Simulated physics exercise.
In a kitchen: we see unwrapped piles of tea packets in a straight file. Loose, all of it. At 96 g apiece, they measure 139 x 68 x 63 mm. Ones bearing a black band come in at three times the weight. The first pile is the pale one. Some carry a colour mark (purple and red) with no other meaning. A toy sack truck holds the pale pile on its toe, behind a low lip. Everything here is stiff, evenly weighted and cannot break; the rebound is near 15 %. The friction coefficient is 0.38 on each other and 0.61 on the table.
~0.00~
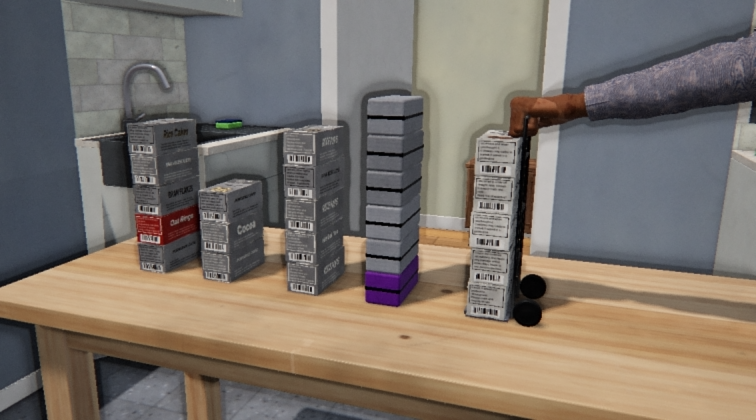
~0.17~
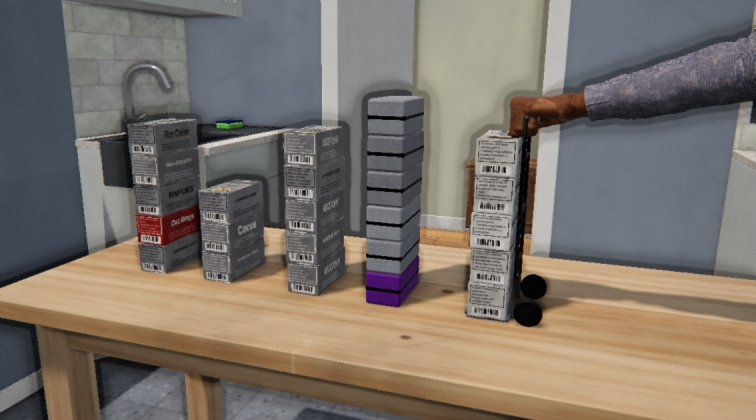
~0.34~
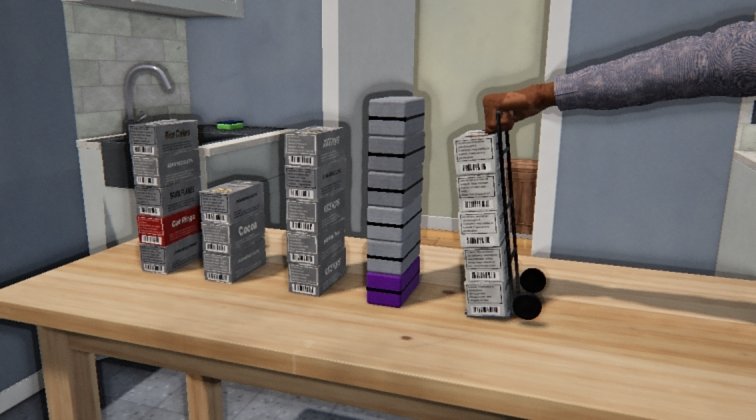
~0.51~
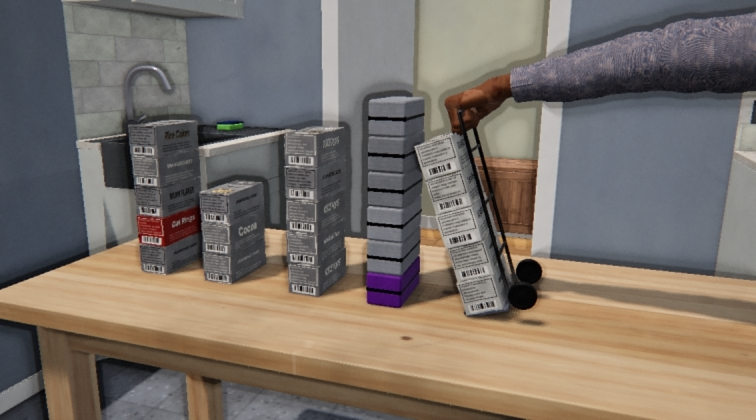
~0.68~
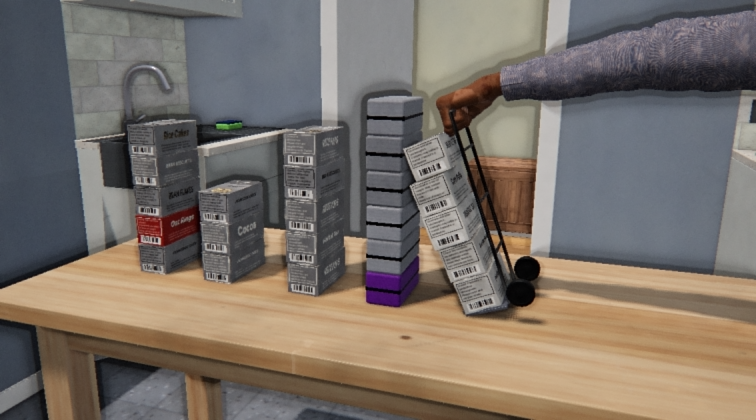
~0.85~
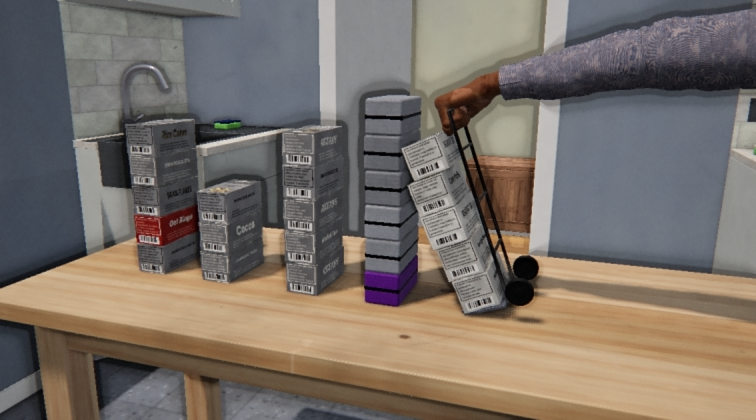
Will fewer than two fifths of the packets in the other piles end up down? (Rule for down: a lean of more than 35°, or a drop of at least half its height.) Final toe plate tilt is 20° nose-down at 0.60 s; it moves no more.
Two fifths is not reached.
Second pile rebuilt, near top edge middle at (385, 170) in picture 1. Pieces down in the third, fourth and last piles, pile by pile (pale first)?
You'd get third 0, fourth 0 and last 0.
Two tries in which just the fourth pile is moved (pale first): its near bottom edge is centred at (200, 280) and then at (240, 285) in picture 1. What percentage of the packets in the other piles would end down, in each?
I'd say close to 0 percent, then close to 0 percent.
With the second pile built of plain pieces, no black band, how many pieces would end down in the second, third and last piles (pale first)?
Pieces down: Second pile 6, third pile 4, last pile 4.
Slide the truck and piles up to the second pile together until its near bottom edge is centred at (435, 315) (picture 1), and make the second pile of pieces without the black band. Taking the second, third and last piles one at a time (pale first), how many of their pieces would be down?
Down by pile: Second 6, third 4, last 5.
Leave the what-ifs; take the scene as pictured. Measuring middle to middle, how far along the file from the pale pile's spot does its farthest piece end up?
Distance along: Near 12 cm.
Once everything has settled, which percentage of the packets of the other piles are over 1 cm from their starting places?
Shifted share: 0 %.
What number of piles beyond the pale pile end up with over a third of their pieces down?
The answer is 0.
After 0.96 s, 0 of the pale pile down; none of the 19 other packets down.
After 1.46 s, 0 of the pale pile down; none of the 19 other packets down, 1 disturbed.
At rest (1.6 s), 0 of the pale pile down; none of the 19 other packets down, 1 disturbed; purple packet unmoved; red packet unmoved. That is 0 per cent. As the last picture would show them, middles, purple packet near (392, 278), red packet near (169, 223).
